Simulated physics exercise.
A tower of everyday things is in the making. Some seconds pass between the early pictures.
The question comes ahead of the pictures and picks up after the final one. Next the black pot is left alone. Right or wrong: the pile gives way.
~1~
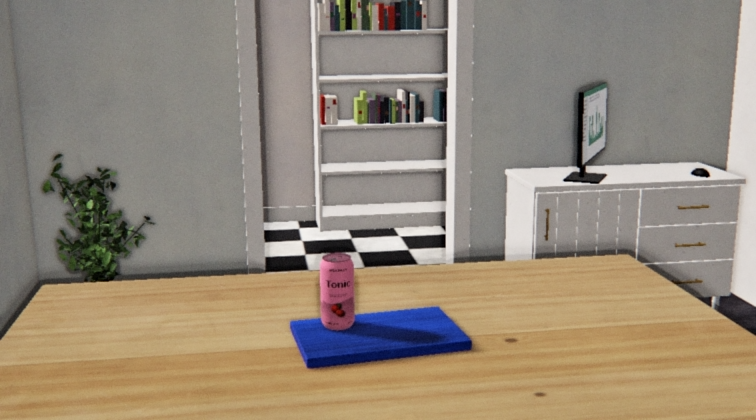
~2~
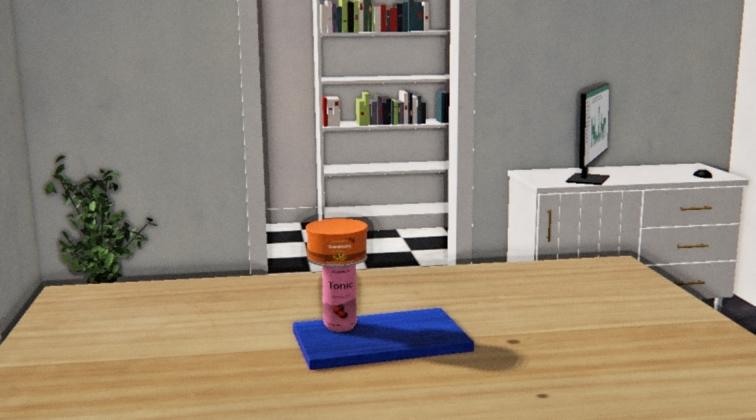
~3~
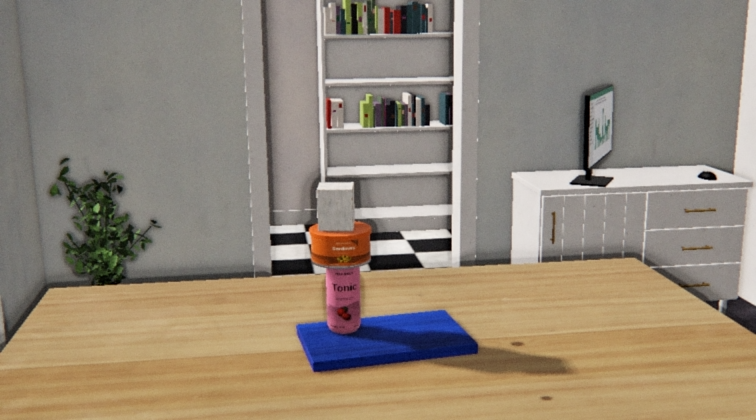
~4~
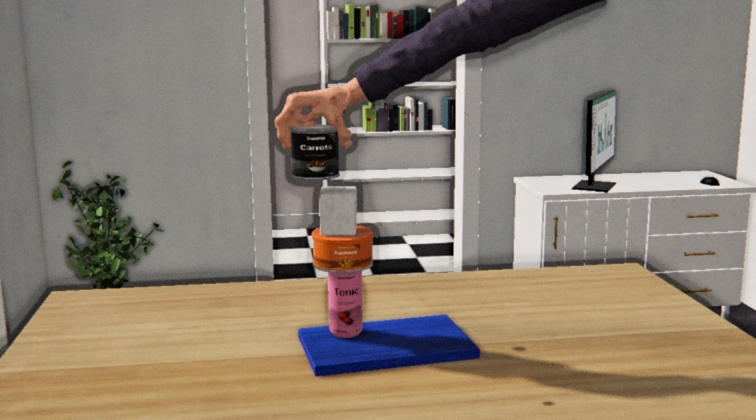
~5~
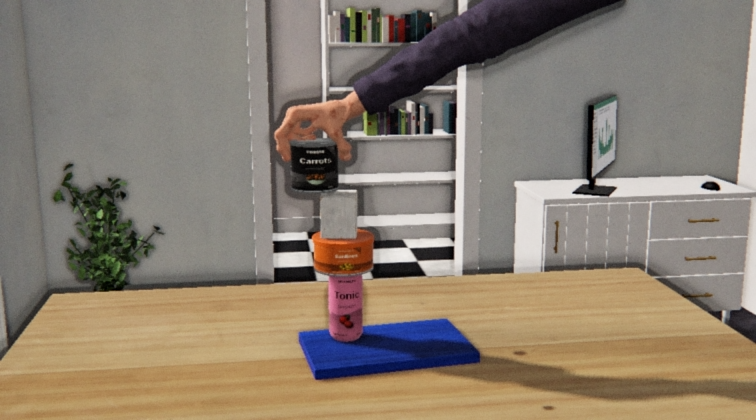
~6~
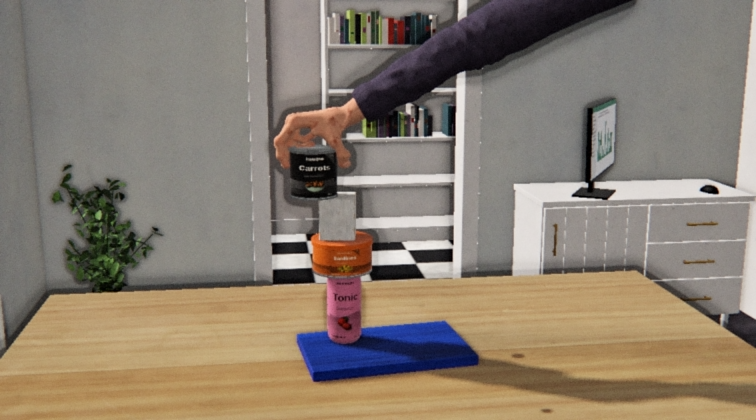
Right.
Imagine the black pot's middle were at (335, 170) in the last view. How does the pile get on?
Then it stays up.
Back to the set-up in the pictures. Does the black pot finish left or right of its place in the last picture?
Well, it travels over to the left.
Then, 0.40 s after the last picture, black pot now fallen.
Then, 0.60 s after the last picture, things are still on the move.
Then, 1.80 s after the last picture, as before.
At rest, fallen, black pot; the other 4 in place. Seen from the same camera at the end, black pot near (269, 364). The pile loses its balance.
